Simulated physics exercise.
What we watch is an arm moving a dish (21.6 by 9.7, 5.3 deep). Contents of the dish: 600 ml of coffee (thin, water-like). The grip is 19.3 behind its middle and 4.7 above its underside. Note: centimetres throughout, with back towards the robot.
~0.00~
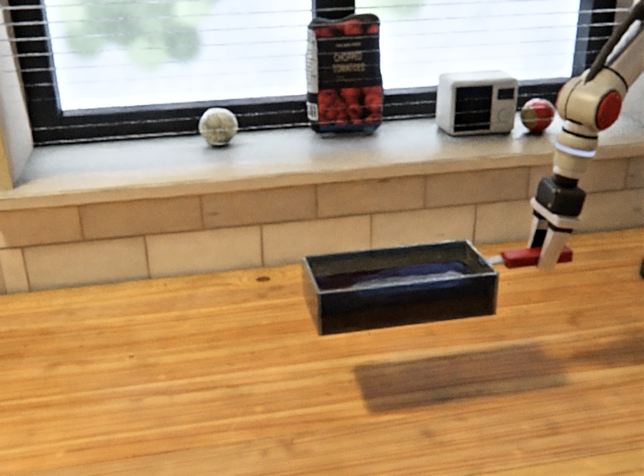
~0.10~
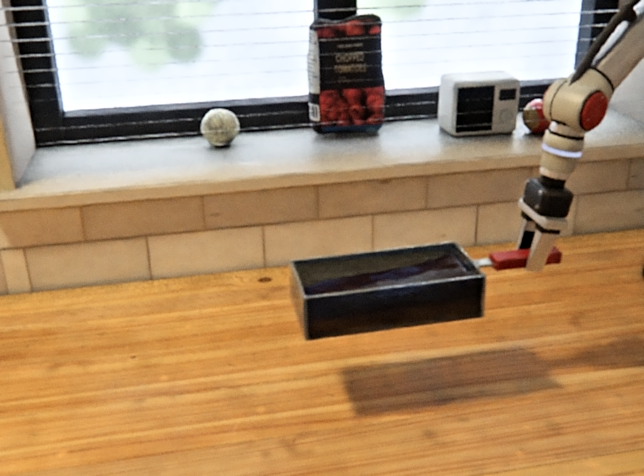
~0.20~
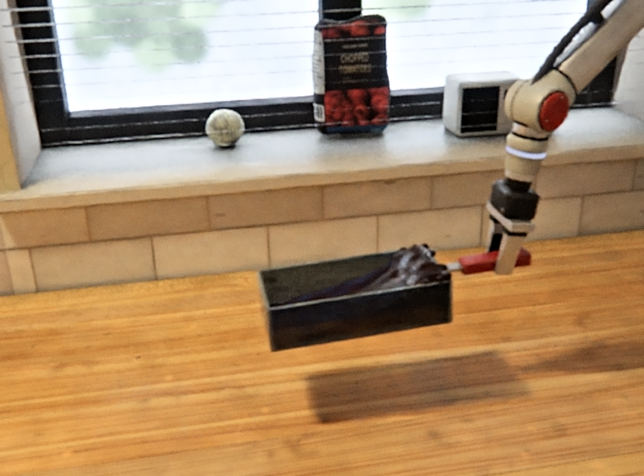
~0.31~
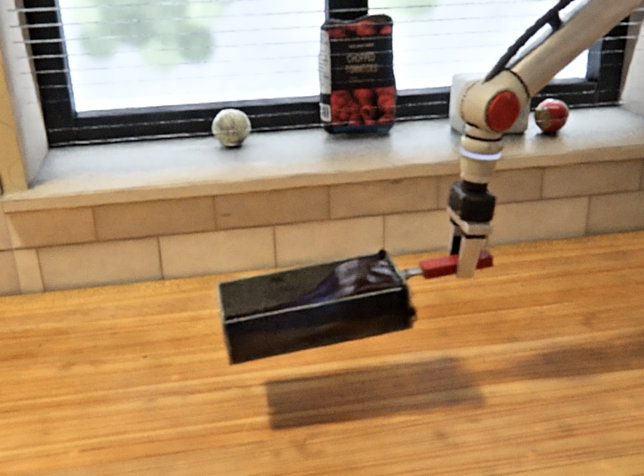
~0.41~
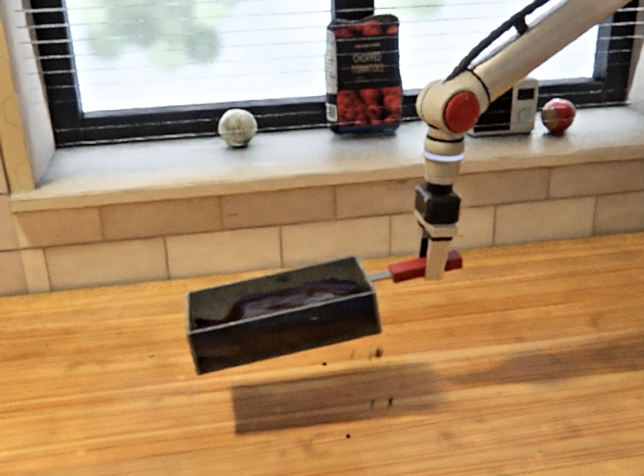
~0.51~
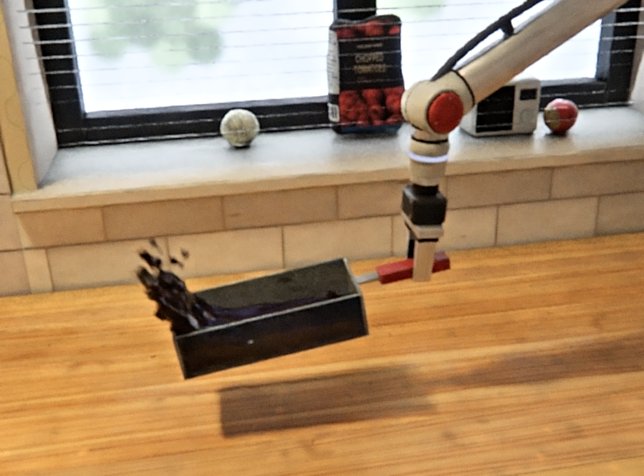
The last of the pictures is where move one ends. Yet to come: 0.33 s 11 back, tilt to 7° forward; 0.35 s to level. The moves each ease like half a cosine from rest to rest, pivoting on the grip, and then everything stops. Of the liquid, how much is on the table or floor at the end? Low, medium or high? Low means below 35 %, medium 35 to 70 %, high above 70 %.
Medium.
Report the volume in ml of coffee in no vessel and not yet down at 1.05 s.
It comes to close to 10 ml.
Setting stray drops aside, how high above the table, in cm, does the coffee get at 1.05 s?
About 23 cm.
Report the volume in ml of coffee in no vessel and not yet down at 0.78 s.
It comes to close to 320 ml.
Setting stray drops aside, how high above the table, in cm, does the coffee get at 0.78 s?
It reaches roughly 20 centimetres.
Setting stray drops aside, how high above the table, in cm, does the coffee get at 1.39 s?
Up to some 16 cm.
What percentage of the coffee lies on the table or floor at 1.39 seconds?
About 60 %.
After 0.78 s, tilted 7° forward, liquid up to 24 above the table; 260 ml in the dish, 20 ml on the table or floor, 320 ml in the air or running down outside.
After 1.05 s, tilted 2° forward, liquid up to 32 above the table; 340 ml on the table or floor, 250 ml in the dish, 10 ml in the air or running down outside.
After 1.39 s, level, liquid up to 20 above the table; 350 ml on the table or floor, 250 ml in the dish.
After 2.19 s, level, liquid up to 16 above the table; 350 ml on the table or floor, 250 ml in the dish.
At rest, 350 ml on the table or floor, 250 ml in the dish. That is 58 % on the table or floor.
